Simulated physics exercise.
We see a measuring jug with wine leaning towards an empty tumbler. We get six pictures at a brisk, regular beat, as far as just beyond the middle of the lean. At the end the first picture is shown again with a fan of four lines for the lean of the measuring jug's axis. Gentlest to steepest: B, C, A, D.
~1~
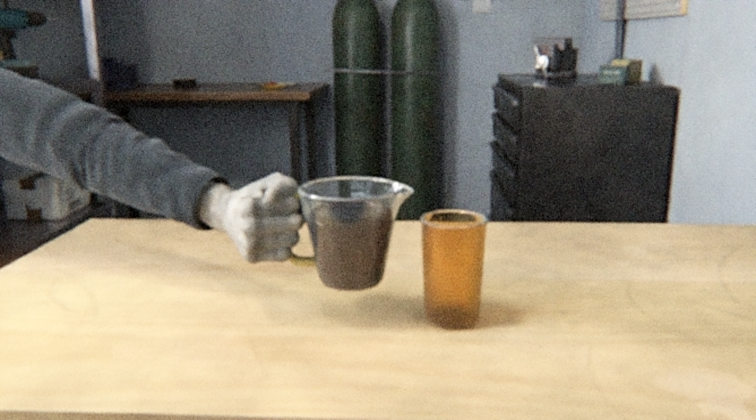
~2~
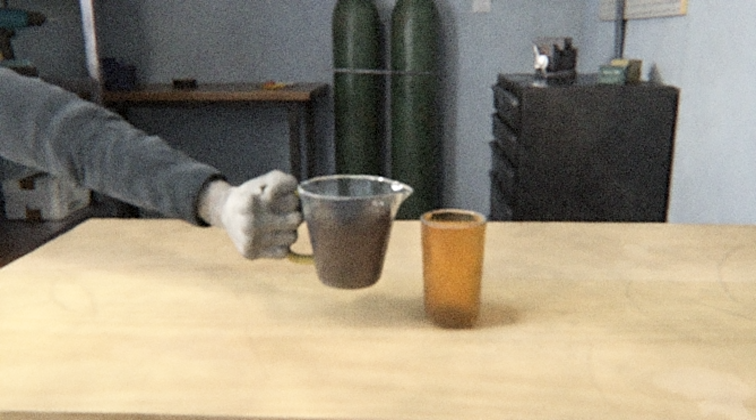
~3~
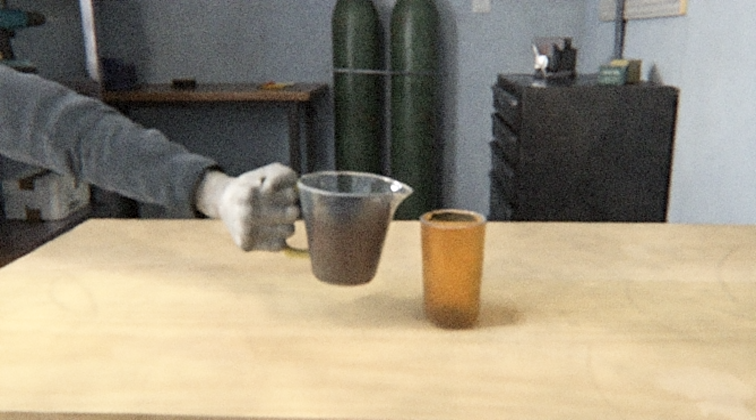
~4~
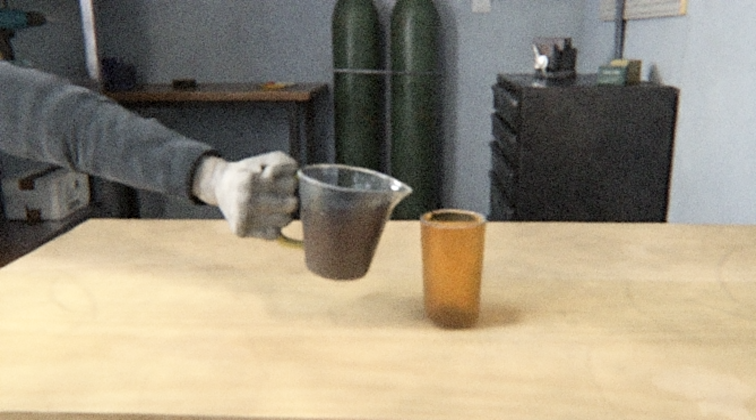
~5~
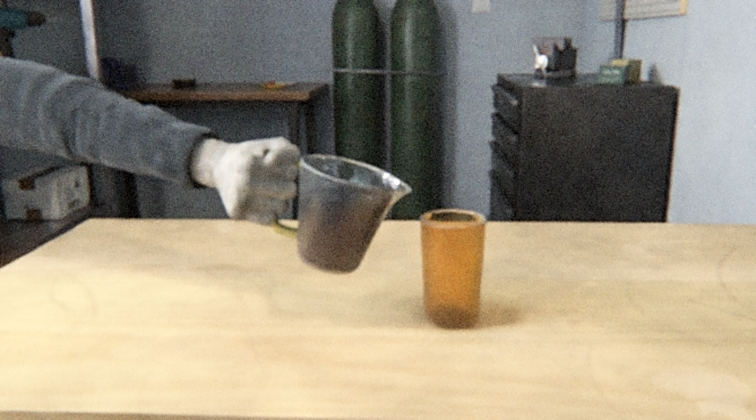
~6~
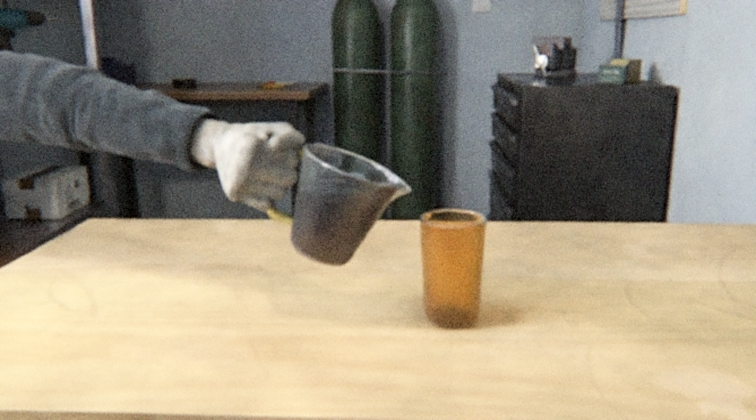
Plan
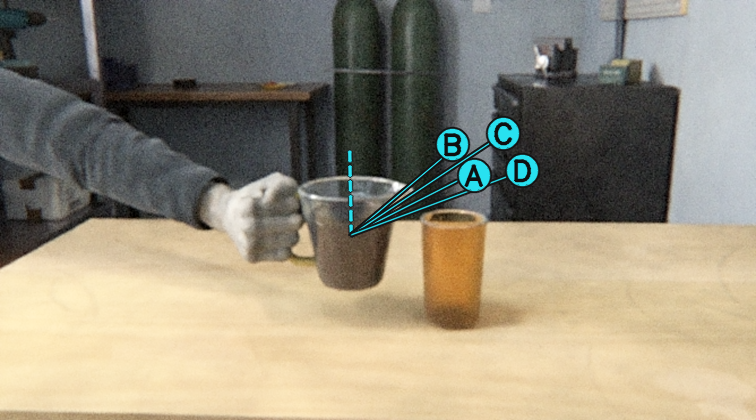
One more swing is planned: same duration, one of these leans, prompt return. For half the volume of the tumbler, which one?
C beats the others.
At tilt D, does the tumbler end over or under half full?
Over.
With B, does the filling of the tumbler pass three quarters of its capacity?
No, less.
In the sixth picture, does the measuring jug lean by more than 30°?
No, it does not.
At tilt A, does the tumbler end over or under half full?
Over half.
On the marked copy, A at (457, 181); B at (441, 158); C at (489, 143); D at (506, 176).
With A, the tumbler ends with about 69 % of what it can hold.
With B, the tumbler ends with about 36 % of what it can hold.
With C, the tumbler ends with about 51 % of what it can hold.
With D, the tumbler ends with about 83 % of what it can hold; 3 % of the wine is spilt.
